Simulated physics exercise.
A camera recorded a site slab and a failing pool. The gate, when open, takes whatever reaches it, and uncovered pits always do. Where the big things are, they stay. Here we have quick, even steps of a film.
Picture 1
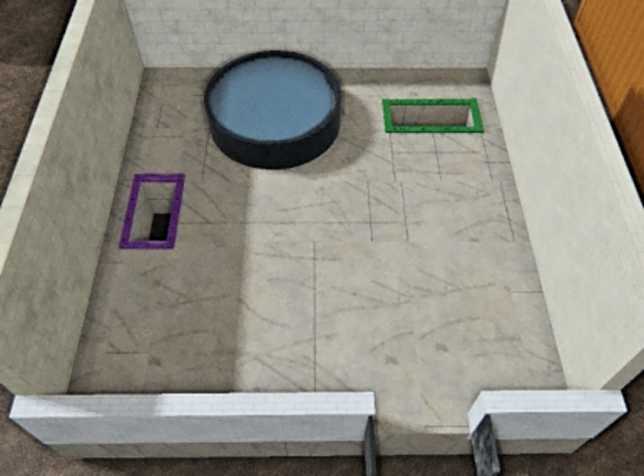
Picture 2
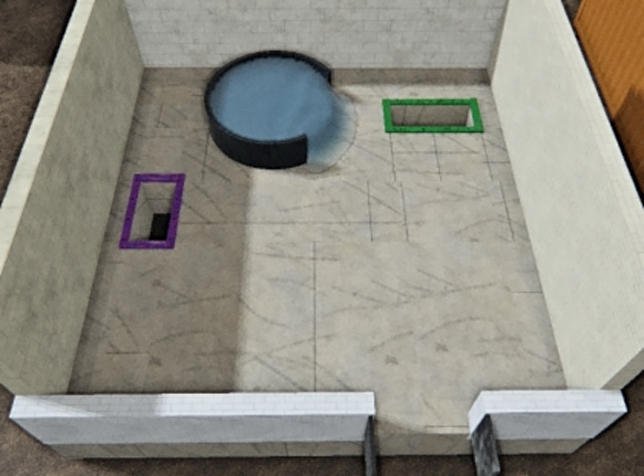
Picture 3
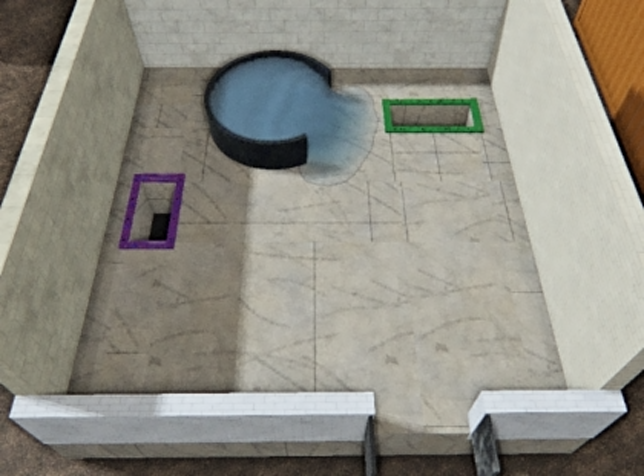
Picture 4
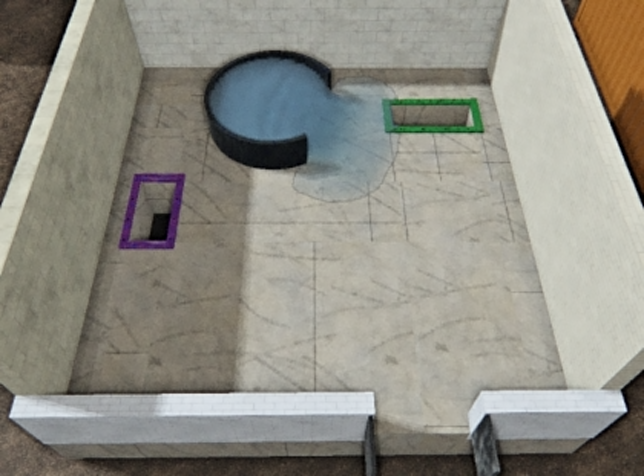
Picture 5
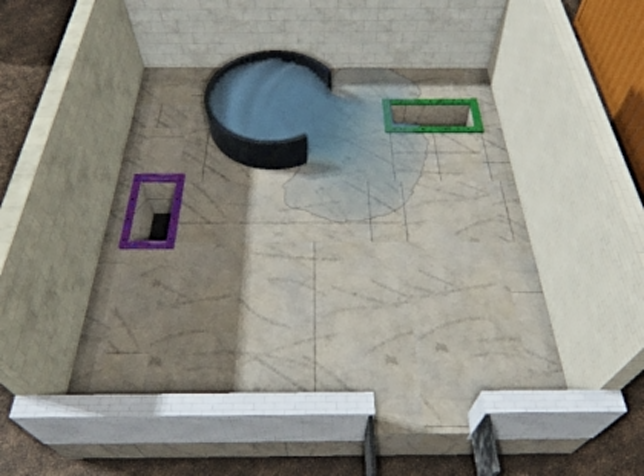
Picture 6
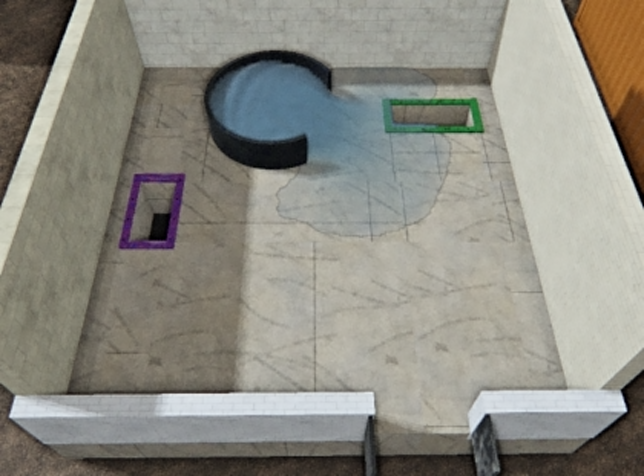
On a walled slab, a round pool opens on its right side and water spreads out around the green-edged pit.
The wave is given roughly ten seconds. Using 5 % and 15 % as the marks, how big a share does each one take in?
The gate ends up mid-range - five to fifteen per cent, the green pit ends up high - past fifteen per cent, the purple pit ends up low - beneath five per cent.
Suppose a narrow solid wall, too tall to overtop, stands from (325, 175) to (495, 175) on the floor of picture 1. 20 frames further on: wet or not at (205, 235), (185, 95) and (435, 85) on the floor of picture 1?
The first location is not reached, the second is not reached, and the third is soaked through.
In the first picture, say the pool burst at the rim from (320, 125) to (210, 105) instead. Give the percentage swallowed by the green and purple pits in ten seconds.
Out of every hundred parts, green takes 2 and purple takes 12.
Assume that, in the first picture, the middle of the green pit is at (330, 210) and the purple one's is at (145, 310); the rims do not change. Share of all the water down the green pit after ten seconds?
Roughly 4 per cent ends up in the green pit.
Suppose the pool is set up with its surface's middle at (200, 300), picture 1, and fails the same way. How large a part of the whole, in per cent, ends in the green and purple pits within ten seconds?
I'd guess green takes near 14 % and purple near 0 %.
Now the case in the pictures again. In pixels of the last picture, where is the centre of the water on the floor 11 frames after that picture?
Close to (365, 147).
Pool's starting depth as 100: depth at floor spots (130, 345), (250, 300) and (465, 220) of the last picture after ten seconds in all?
Respectively near 8, 4 and 8 per cent.
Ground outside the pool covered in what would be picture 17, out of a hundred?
Estimate: Some 35 in a hundred.
A moment on, water covers 30 % of the floor; the gate 0 %, the green pit 6 %, the purple pit 0 %.
Next, water covers 35 % of the floor; the gate 0 %, the green pit 11 %, the purple pit 0 %.
Then, water covers 40 % of the floor; the gate 0 %, the green pit 17 %, the purple pit 0 %.
Later, water covers 55 % of the floor; the gate 3 %, the green pit 23 %, the purple pit 0 %.
In the end, water covers 85 % of the floor; the gate 7 %, the green pit 25 %, the purple pit 0 %.
